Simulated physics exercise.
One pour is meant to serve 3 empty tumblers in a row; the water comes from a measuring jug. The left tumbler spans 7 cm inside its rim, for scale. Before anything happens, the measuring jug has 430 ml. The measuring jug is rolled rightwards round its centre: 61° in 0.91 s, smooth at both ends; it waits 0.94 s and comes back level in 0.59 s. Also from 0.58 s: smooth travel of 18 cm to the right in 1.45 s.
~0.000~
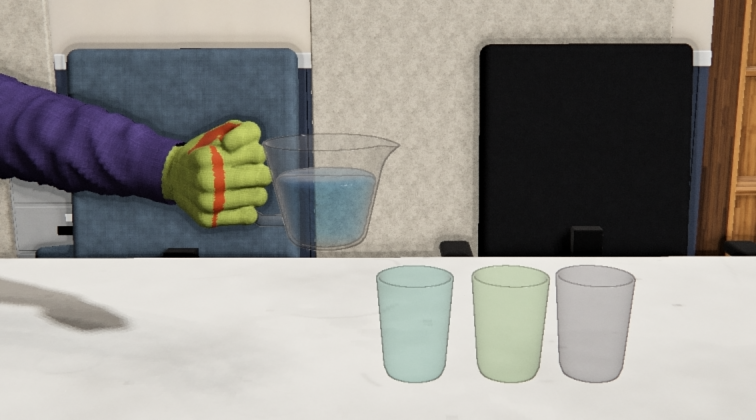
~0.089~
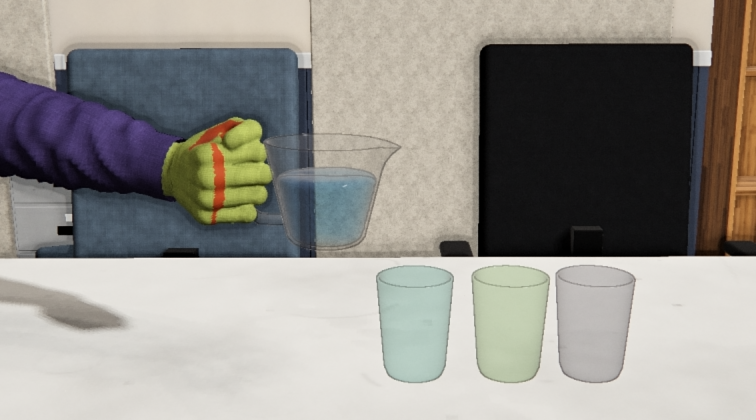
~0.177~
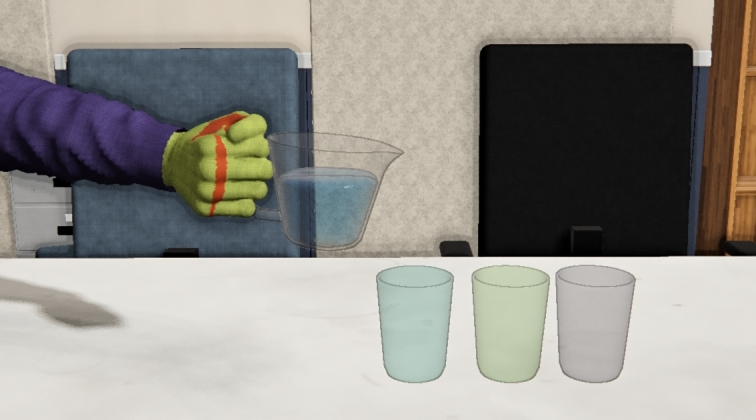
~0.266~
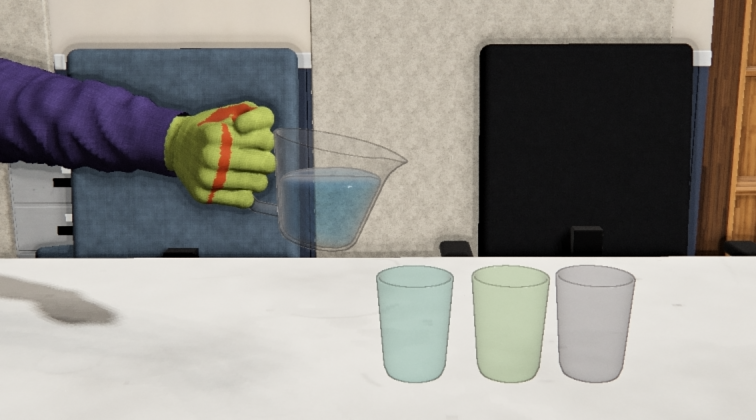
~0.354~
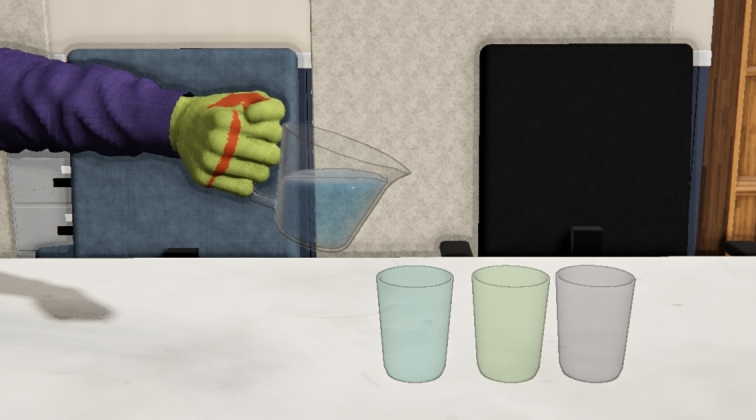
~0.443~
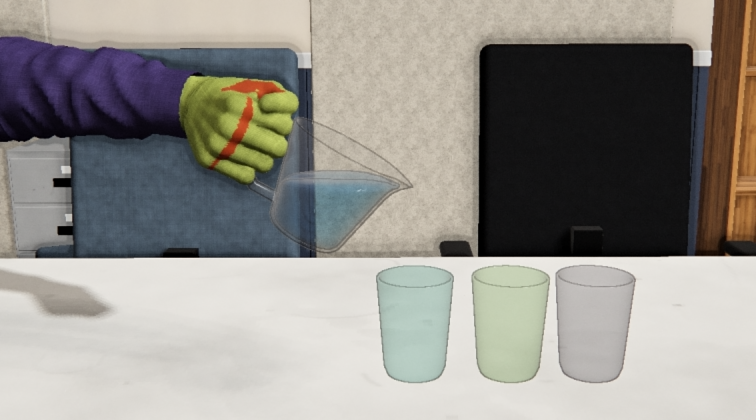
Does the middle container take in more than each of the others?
Number two.
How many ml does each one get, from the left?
You'd find around 60 ml on the left, around 130 ml in the middle and around 50 ml on the right.
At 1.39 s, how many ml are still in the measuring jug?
I'd say some 150 ml remain at that point.
After 0.99 s the tilt is 61° and from the left they hold 60 ml, 5 ml, 0 ml, the measuring jug 255 ml, and 35 ml is on the table top.
After 1.39 s the tilt is 61° and from the left they hold 60 ml, 120 ml, 0 ml, the measuring jug 155 ml, and 85 ml is on the table top.
After 1.81 s the tilt is 61° and from the left they hold 60 ml, 130 ml, 35 ml, the measuring jug 110 ml, and 95 ml is on the table top.
After 2.26 s the tilt is 13° and from the left they hold 60 ml, 130 ml, 55 ml, the measuring jug 95 ml, and 95 ml is on the table top.
In the end from the left they hold 60 ml, 130 ml, 55 ml, the measuring jug 95 ml, and 95 ml is on the table top.
